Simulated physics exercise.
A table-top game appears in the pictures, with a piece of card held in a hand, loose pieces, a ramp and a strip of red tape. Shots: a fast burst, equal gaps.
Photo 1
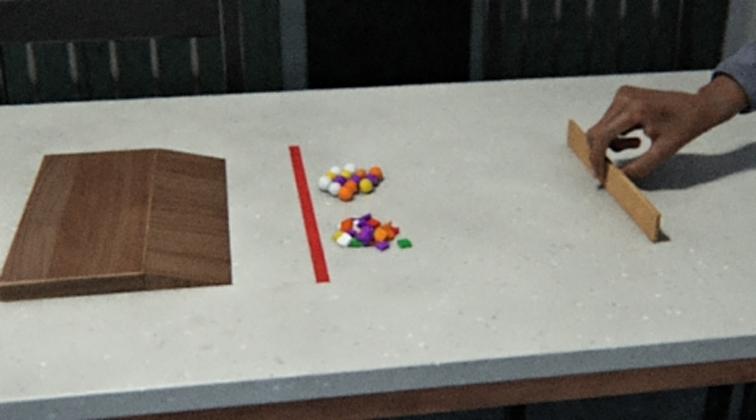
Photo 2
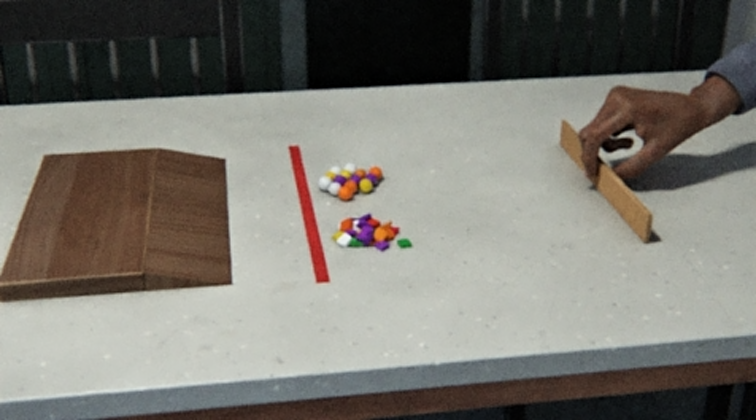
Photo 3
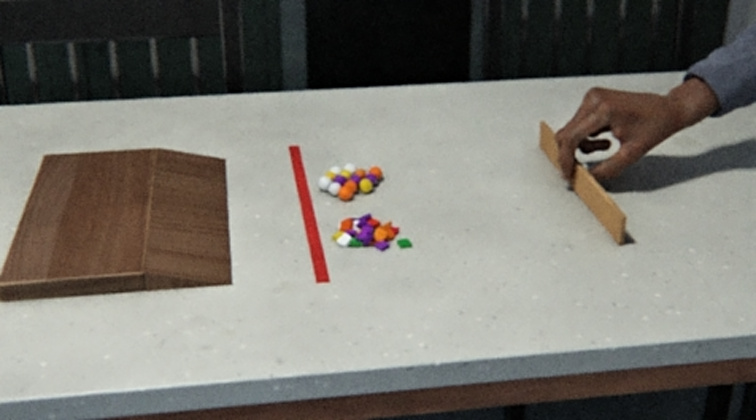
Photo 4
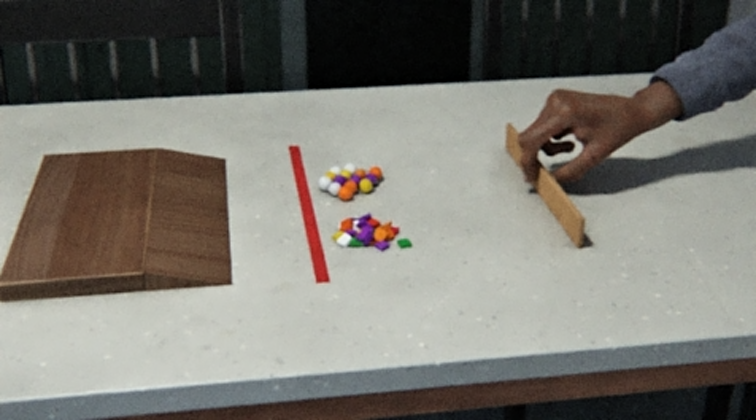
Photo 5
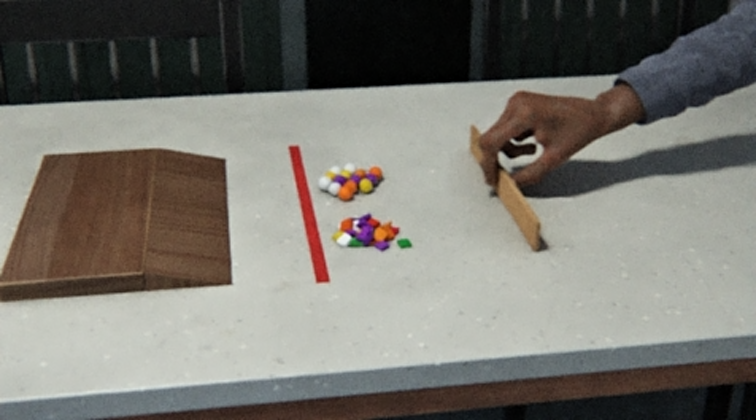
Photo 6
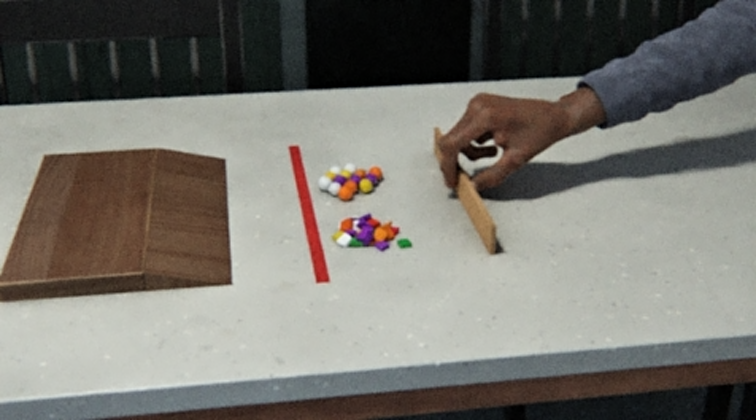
On a pale tabletop, a hand slides an upright wooden-looking strip left toward two small colourful piles beside a red line.
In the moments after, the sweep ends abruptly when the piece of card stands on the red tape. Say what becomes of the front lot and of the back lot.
You'd find the front lot ending short of the top and the back lot getting some over the top.
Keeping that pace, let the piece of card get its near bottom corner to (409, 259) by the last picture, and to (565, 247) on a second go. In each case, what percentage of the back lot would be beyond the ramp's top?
Result: First case ~ 100 %, second case ~ 0 %.
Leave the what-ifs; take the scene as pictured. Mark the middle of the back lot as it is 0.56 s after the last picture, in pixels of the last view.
I'd mark it somewhere close to (113, 176).
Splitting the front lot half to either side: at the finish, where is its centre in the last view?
Its centre ends up around (236, 248).
Then, 0.13 s after the last picture, piece of card still moving, near (371, 177); front lot all short of the ramp; back lot all short of the ramp.
Then, 0.28 s after the last picture, piece of card stopped at the red tape; front lot a small part on the ramp, nearly all short of the ramp; back lot about a quarter on the ramp, about two thirds short of the ramp.
Then, 0.56 s after the last picture, piece of card stopped at the red tape; front lot about a quarter on the ramp, most short of the ramp; back lot most past the top, a small part on the ramp.
By the end, piece of card stopped at the red tape; front lot none past the top, about a quarter on the ramp, most short of the ramp; back lot all past the top.
